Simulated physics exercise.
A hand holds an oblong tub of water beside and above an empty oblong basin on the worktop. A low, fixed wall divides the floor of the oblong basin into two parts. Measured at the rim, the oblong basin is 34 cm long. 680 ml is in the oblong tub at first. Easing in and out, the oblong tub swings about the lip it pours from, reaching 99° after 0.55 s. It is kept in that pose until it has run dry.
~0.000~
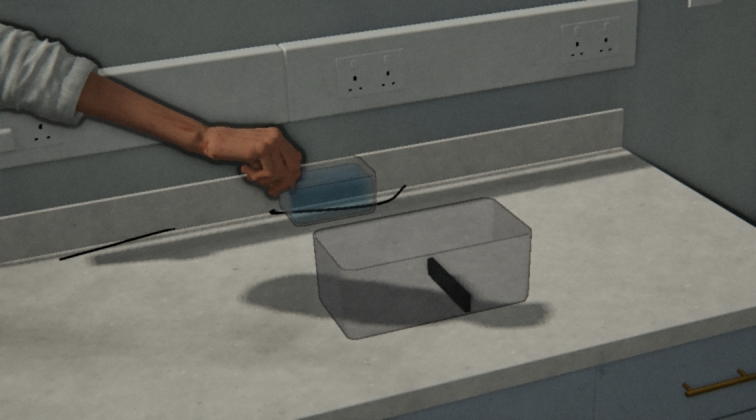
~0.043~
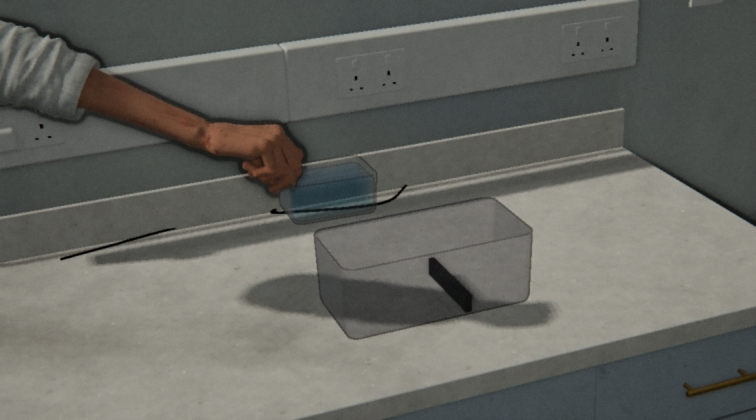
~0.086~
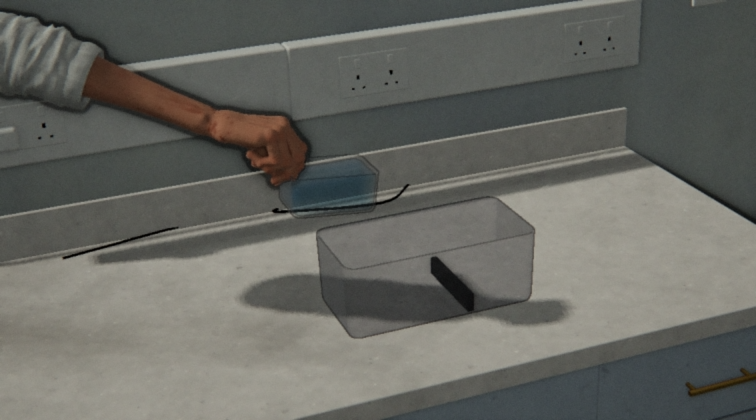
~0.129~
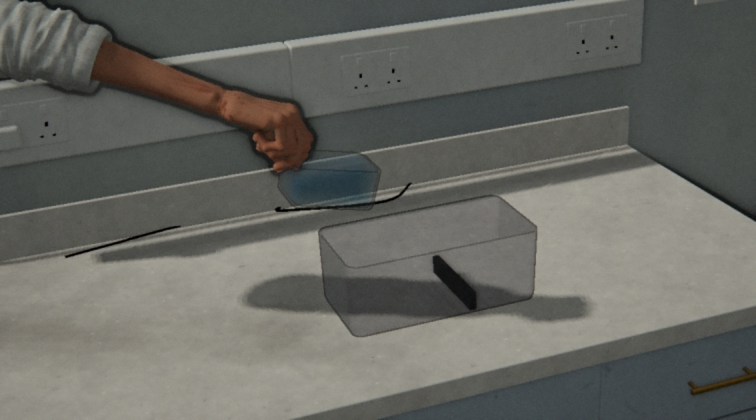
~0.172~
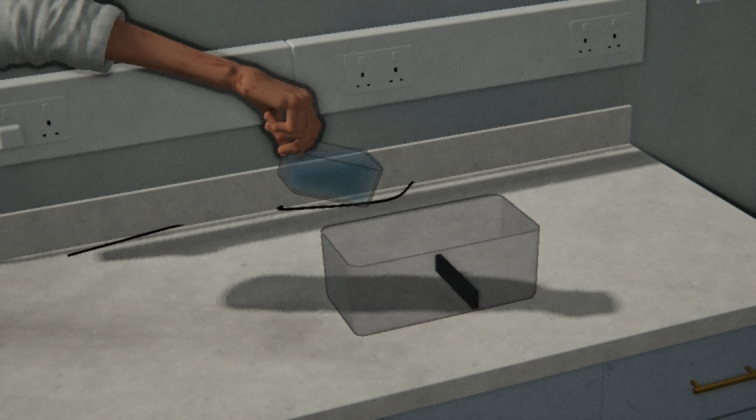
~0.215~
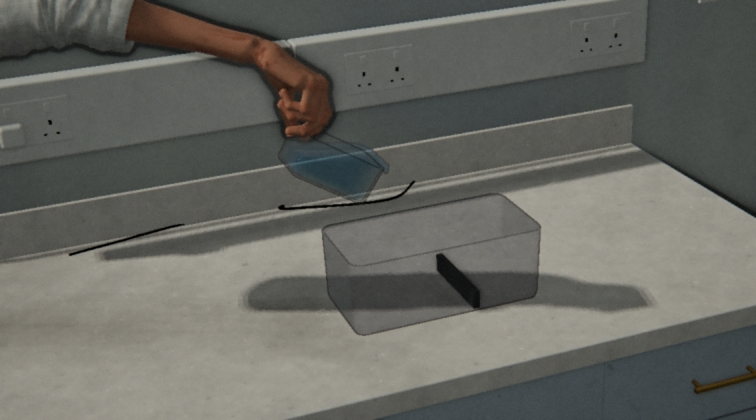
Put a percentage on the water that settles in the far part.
Roughly 43 per cent ends up there.
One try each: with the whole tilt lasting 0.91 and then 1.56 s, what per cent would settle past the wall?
40 and 15 %.
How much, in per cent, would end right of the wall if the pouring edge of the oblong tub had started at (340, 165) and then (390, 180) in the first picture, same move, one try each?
15 in a hundred, followed by 55 in a hundred.
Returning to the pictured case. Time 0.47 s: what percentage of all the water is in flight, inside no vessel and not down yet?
Near 58 per cent at that moment.
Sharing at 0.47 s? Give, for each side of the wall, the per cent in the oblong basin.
Left roughly 10, right roughly 0.
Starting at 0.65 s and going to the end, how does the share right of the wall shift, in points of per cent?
Change: Decrease, about 8.
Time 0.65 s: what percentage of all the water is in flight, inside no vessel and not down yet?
16 per cent, roughly.
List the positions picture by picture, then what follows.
In the first picture, tilt 0°; pouring edge (367, 166); surface from (283, 185) to (365, 170); the oblong basin's rim runs from (327, 252) to (512, 215); the wall's top is at (448, 277).
In the second picture, tilt 2°; pouring edge (368, 165); surface from (284, 184) to (366, 169).
In the third picture, tilt 6°; pouring edge (370, 165); surface from (286, 180) to (367, 165).
In the fourth picture, tilt 13°; pouring edge (372, 164); surface from (286, 173) to (371, 160); 1 per cent is over the edge.
In the fifth picture, tilt 22°; pouring edge (374, 162); surface from (287, 163) to (372, 157); 3 per cent is over the edge.
In the sixth picture, tilt 33°; pouring edge (375, 162); surface from (290, 150) to (368, 153); 7 per cent is over the edge.
After 0.47 s the tilt is 93° and 31 per cent is still to pour, 11 is left of the wall and 0 right of it.
After 0.65 s the tilt is 99° and 3 per cent is still to pour, 30 is left of the wall and 51 right of it.
After 0.84 s the tilt is 99° and 1 per cent is still to pour, 41 is left of the wall and 45 right of it.
After 1.05 s the tilt is 99° and 0 per cent is still to pour, 52 is left of the wall and 43 right of it.
In the end 52 per cent lies left of the wall, 43 right of it and 5 outside.
